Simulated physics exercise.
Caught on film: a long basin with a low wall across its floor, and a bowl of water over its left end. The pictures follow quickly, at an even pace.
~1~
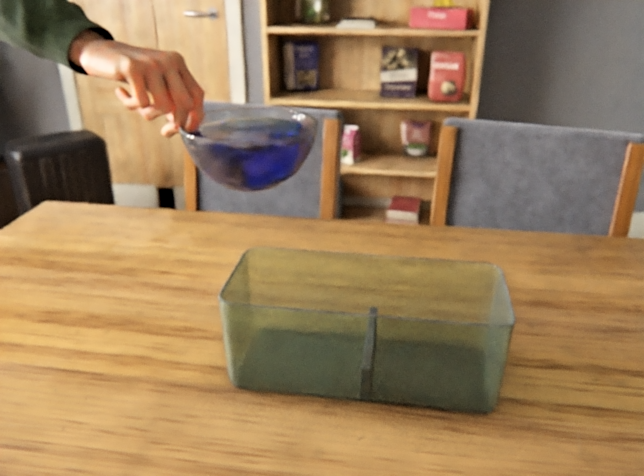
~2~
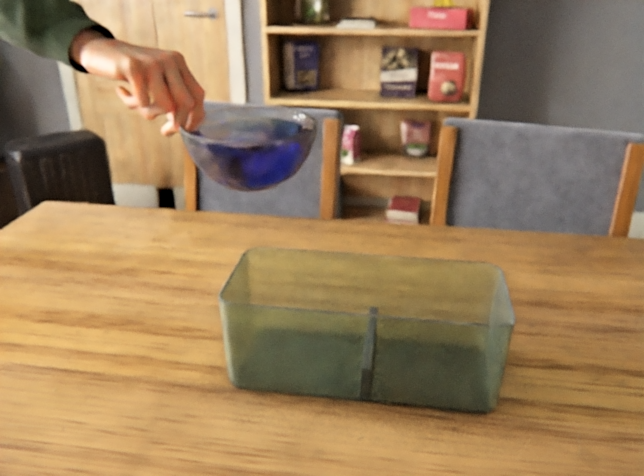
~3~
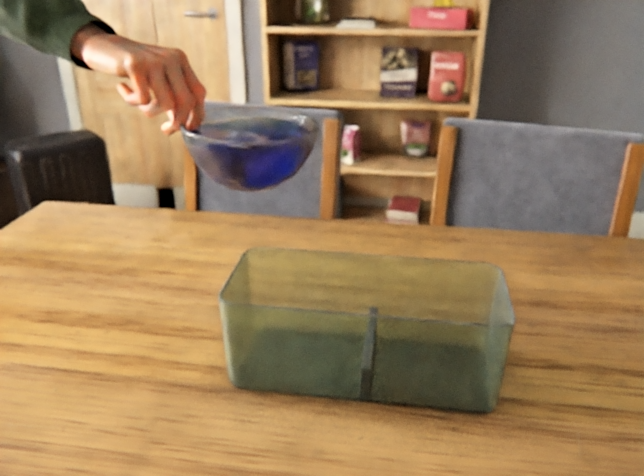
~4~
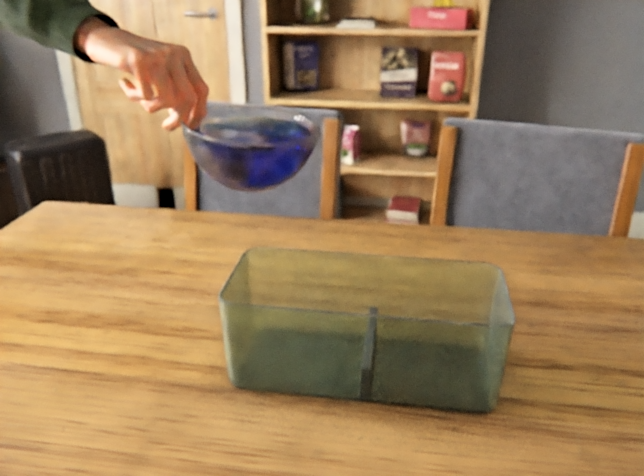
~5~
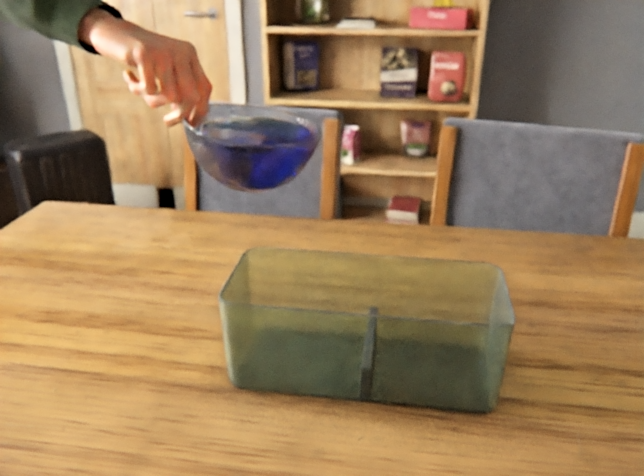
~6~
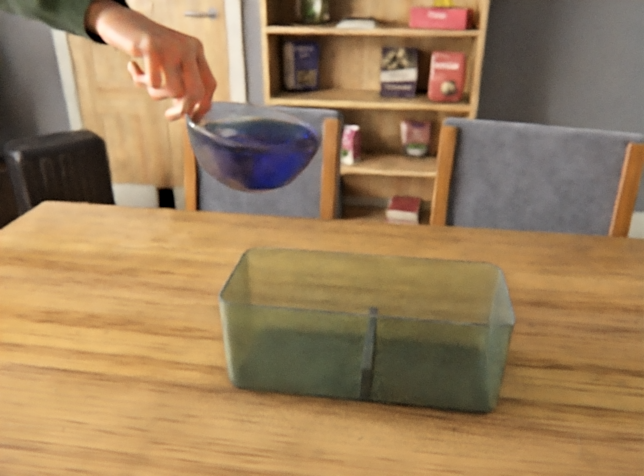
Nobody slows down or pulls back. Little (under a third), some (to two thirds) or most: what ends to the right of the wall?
In the end from a third to two thirds is right of the wall.
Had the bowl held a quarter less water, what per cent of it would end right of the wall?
Close to 35 per cent.
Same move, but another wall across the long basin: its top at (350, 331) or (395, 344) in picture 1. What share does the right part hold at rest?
In turn 75 and 15 in a hundred.
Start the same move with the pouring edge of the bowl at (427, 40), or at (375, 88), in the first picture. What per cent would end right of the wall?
The first gives 70 %, the second 90 %.
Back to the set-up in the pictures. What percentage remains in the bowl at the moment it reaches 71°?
Near 35 %.
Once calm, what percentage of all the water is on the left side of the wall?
Some 45 per cent.
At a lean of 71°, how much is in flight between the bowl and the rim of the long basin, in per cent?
Close to 45 per cent.
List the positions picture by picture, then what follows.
In the first picture, it leans 0°; its right rim is at (316, 128); the water meets the walls at (191, 129) and (313, 134); the long basin's rim runs from (233, 273) to (507, 294); the wall's top is at (370, 336).
In the second picture, it leans 1°; its right rim is at (316, 128); the water meets the walls at (191, 128) and (313, 134).
In the third picture, it leans 2°; its right rim is at (317, 130); the water meets the walls at (192, 128) and (313, 136).
In the fourth picture, it leans 5°; its right rim is at (318, 133); the water meets the walls at (193, 127) and (314, 136).
In the fifth picture, it leans 8°; its right rim is at (319, 138); the water meets the walls at (195, 126) and (316, 138).
In the sixth picture, it leans 13°; its right rim is at (320, 143); the water meets the walls at (197, 127) and (319, 139).
A moment on, the bowl is tipped part way and 34 per cent is still to pour, 6 is left of the wall and 14 right of it.
Next, the bowl is tipped right over and 0 per cent is still to pour, 42 is left of the wall and 53 right of it.
Then the bowl is tipped right over and 0 per cent is still to pour, 46 is left of the wall and 53 right of it.
Later the bowl is tipped right over and 0 per cent is still to pour, 46 is left of the wall and 53 right of it.
Finally, 46 per cent lies left of the wall, 53 right of it and 1 outside.
